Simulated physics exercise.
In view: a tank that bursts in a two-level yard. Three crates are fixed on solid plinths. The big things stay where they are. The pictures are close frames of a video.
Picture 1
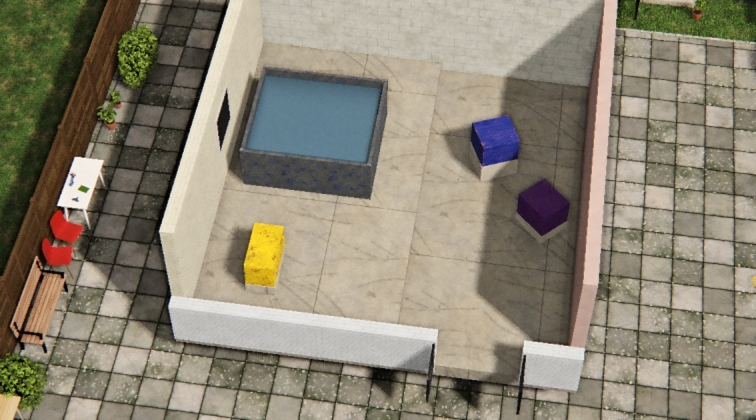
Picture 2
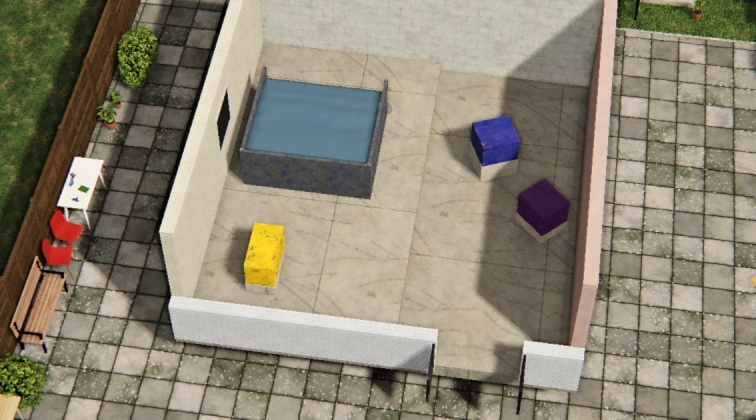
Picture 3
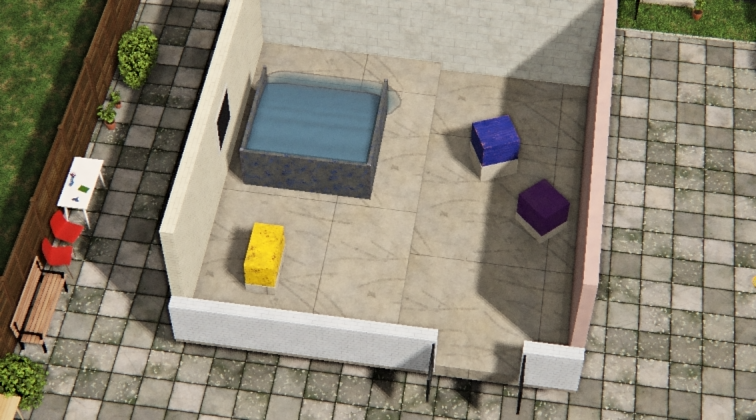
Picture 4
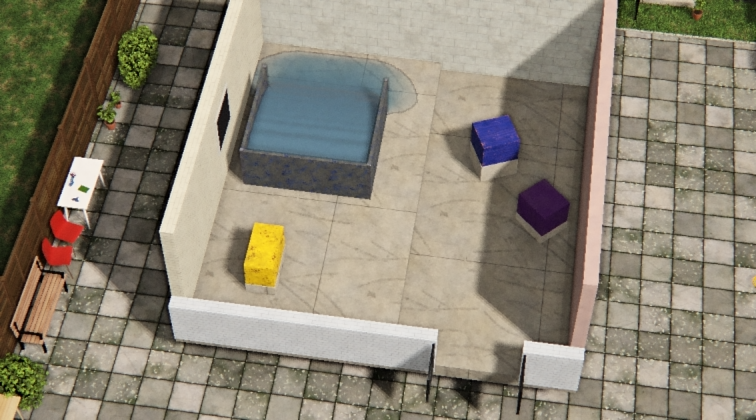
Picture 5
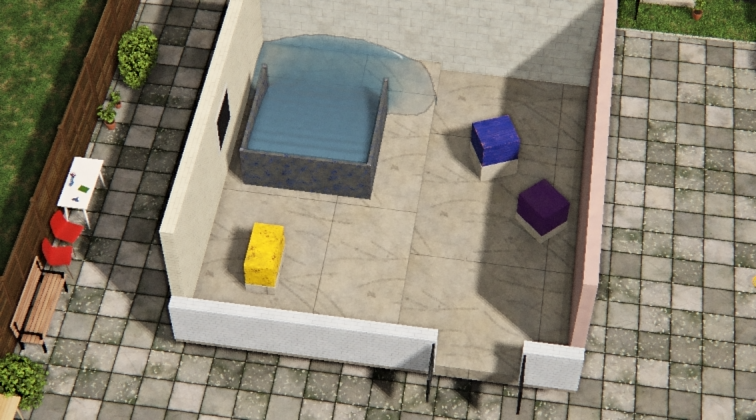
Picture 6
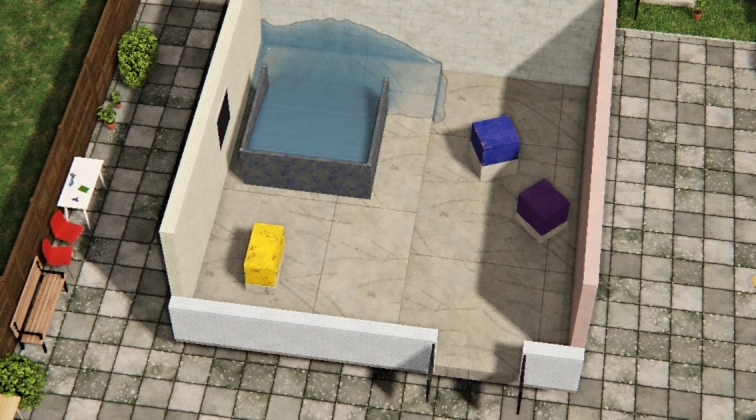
A large dark-sided tank of blue water stands in the upper left of a paved, walled yard, seen from high above. A yellow block sits below it, blue and purple blocks stand to the right, and red chairs, a white table and a bench line the fence outside. The tank's far side opens and water pours out, spreading across the paving to the back wall, while the camera stays still.
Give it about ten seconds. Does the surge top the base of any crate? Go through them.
One by one: The yellow crate escapes dry; the purple crate is wetted; the blue crate escapes dry.
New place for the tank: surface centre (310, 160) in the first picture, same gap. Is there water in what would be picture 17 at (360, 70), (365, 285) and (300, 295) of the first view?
One after the other: Covered, no water, no water.
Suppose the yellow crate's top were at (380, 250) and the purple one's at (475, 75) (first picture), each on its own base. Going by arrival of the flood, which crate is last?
That is the one in yellow.
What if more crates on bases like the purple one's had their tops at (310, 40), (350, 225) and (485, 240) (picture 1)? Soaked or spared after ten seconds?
In turn: Ends up wet, stays dry, remains dry.
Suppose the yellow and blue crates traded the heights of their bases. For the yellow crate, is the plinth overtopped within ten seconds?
The yellow crate is safe.
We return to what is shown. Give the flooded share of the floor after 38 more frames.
Roughly 85 per cent.
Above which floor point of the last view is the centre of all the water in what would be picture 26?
Close to (376, 132).
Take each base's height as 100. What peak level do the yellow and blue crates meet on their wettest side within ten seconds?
About 60 and 60 per cent.
A moment on, water covers 15 % of the floor; the yellow crate not reached, the purple crate not reached, the blue crate not reached.
Next, water covers 30 % of the floor; the yellow crate not reached, the purple crate not reached, the blue crate water round its plinth.
Then, water covers 50 % of the floor; the yellow crate water round its plinth, the purple crate water round its plinth, the blue crate water round its plinth.
Later, water covers 85 % of the floor; the yellow crate water round its plinth, the purple crate water round its plinth, the blue crate water round its plinth.
In the end, water covers 90 % of the floor; the yellow crate stayed above the water, the purple crate was topped, the blue crate stayed above the water.
